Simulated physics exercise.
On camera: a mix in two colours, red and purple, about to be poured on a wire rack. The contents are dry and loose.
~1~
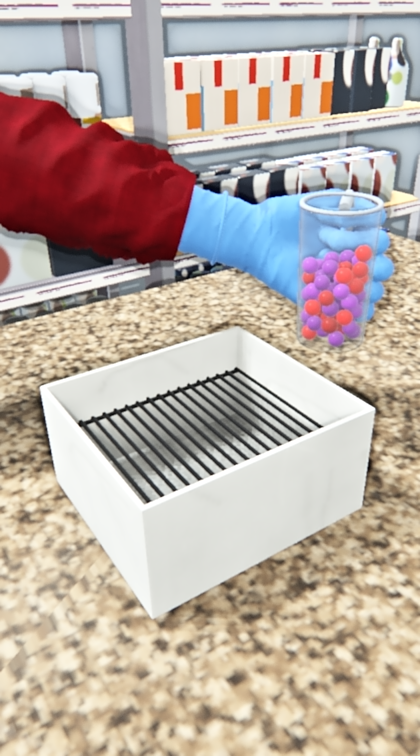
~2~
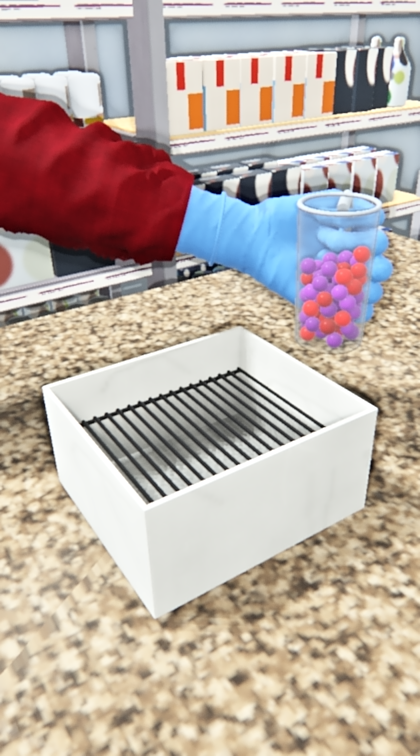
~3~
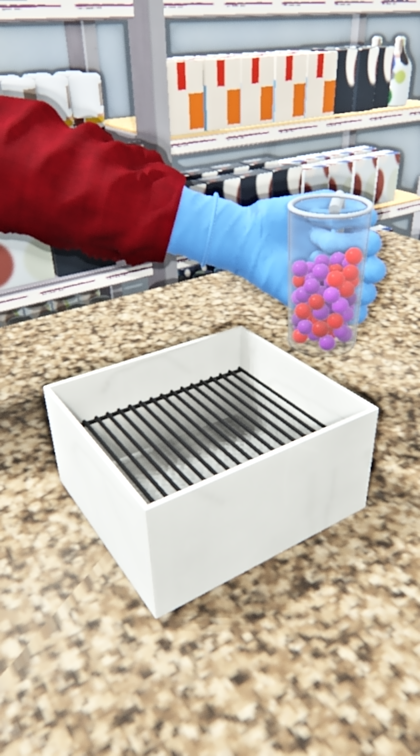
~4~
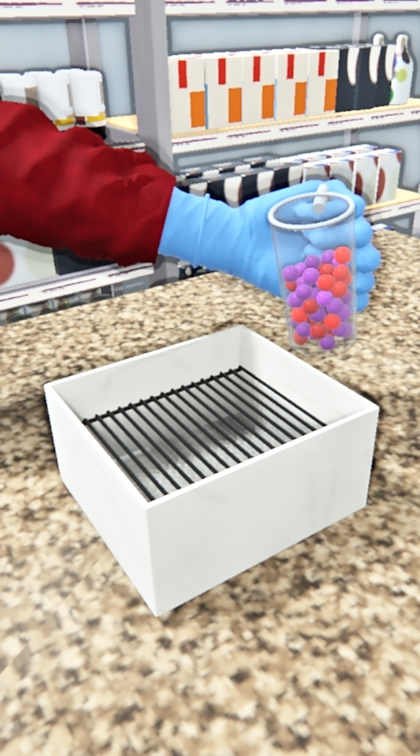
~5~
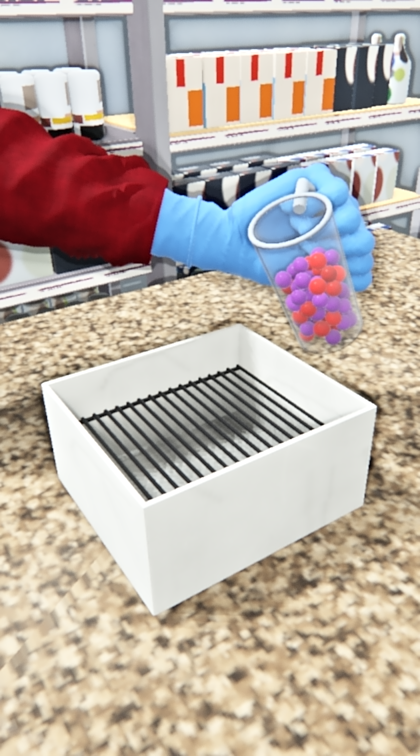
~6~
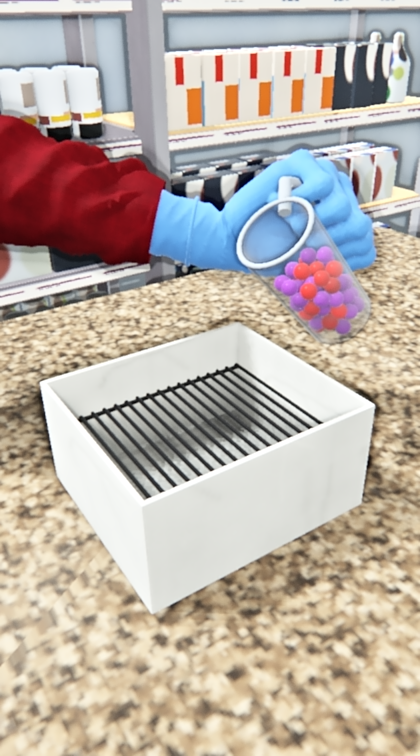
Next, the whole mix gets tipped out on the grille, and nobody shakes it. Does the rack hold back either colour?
The red pieces are held back; the purple pieces are held back.
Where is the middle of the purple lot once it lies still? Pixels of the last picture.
Near (213, 426).
Then, 0.33 s on from there, red ones, the whole lot in the cup; purple ones, the whole lot in the cup.
Then, 0.68 s on from there, red ones, all but a few in the cup, a little on or over the wires; purple ones, the whole lot in the cup.
Then, 1.09 s on from there, red ones, a little in the cup, all but a few on or over the wires; purple ones, only a few in the cup, all but a few on or over the wires.
In the end, red ones, the whole lot on the wires, none at all under the rack; purple ones, the whole lot on the wires, none at all under the rack.
